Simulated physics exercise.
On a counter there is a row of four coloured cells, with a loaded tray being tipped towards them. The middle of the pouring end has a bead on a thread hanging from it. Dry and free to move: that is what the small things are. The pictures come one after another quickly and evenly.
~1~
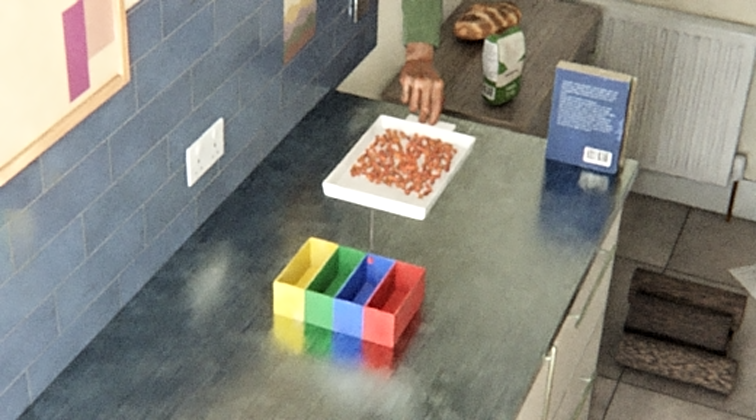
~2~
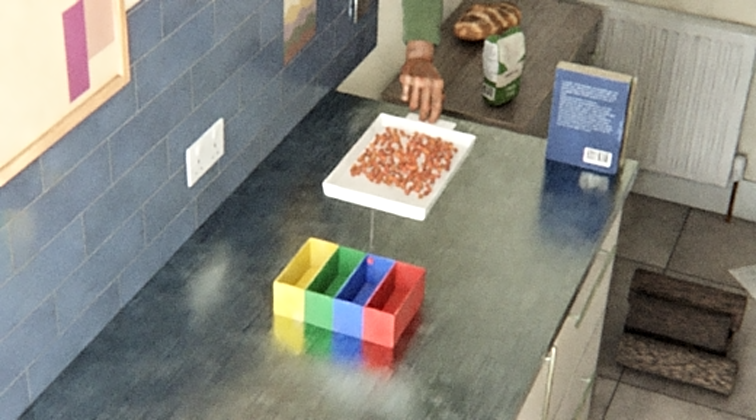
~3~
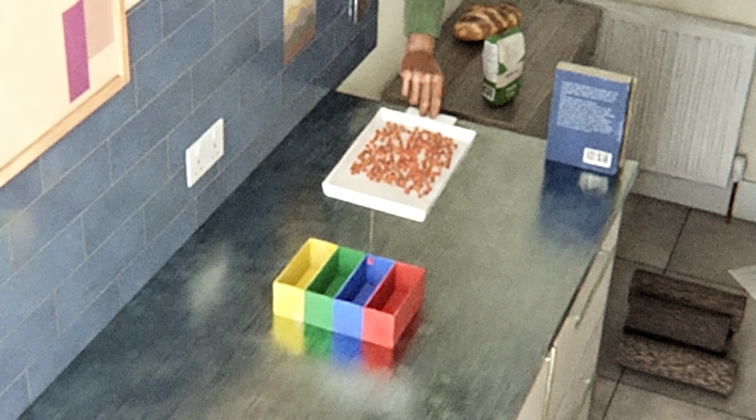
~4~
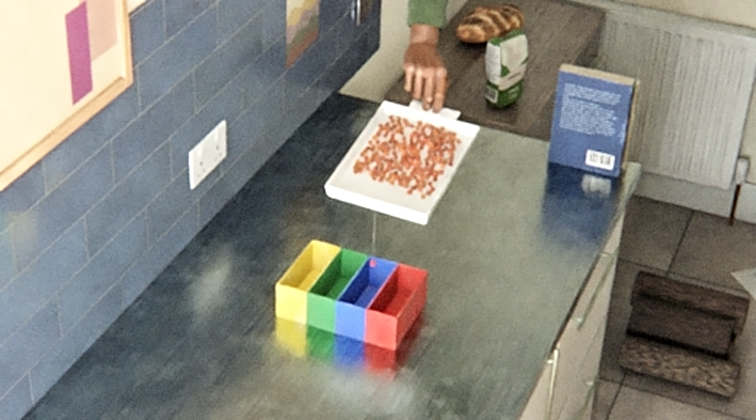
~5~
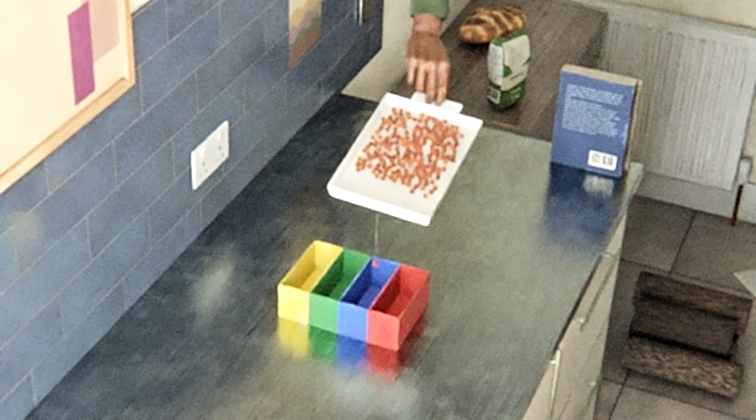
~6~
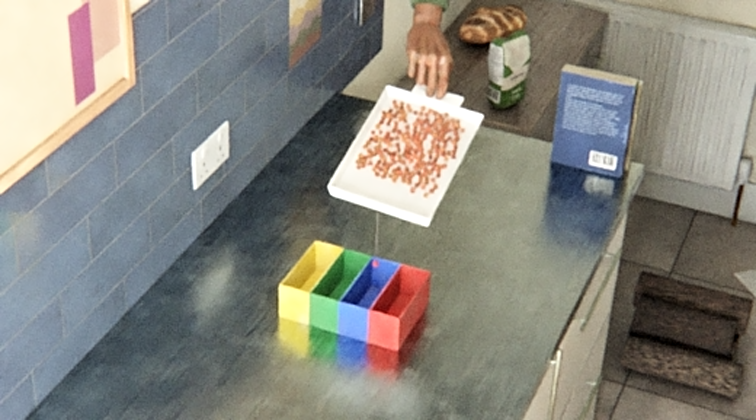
Kitchen counter with a hand raising the far end of a white tray of reddish pellets, tilting it towards four coloured cells.
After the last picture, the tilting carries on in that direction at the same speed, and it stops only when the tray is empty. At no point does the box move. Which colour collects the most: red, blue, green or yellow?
Red.
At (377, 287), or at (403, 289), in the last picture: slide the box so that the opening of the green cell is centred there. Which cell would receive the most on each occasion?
First the blue cell, then the cell in green.
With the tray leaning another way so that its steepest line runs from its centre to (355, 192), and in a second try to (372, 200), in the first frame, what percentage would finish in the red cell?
Shares: 0 %, then 20 %.
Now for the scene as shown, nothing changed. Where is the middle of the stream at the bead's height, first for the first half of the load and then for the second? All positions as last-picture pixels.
The first part passes (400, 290); everything after passes (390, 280).
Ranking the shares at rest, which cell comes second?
Next after the leader comes the blue cell.
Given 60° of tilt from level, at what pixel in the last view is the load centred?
I'd mark it close to (404, 189).
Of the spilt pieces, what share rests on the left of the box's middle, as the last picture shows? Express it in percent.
It works out to some 0 per cent.
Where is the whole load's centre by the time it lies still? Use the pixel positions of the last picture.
Around (396, 325).
Shortly afterwards, tray tipped steeply; the whole lot on the tray.
Next, tray tipped right over; all but a few on the tray; only a few in the red cell; only a few in the blue cell; a little falling or outside the box.
Some moments later, tray tipped past a quarter turn; near half in the red cell; near a quarter in the blue cell; only a few in the green cell; only a few in the yellow cell; near a quarter falling or outside the box.
In the end, tray tipped past a quarter turn; near half in the red cell; near a quarter in the blue cell; only a few in the green cell; only a few in the yellow cell; near a quarter outside the box.
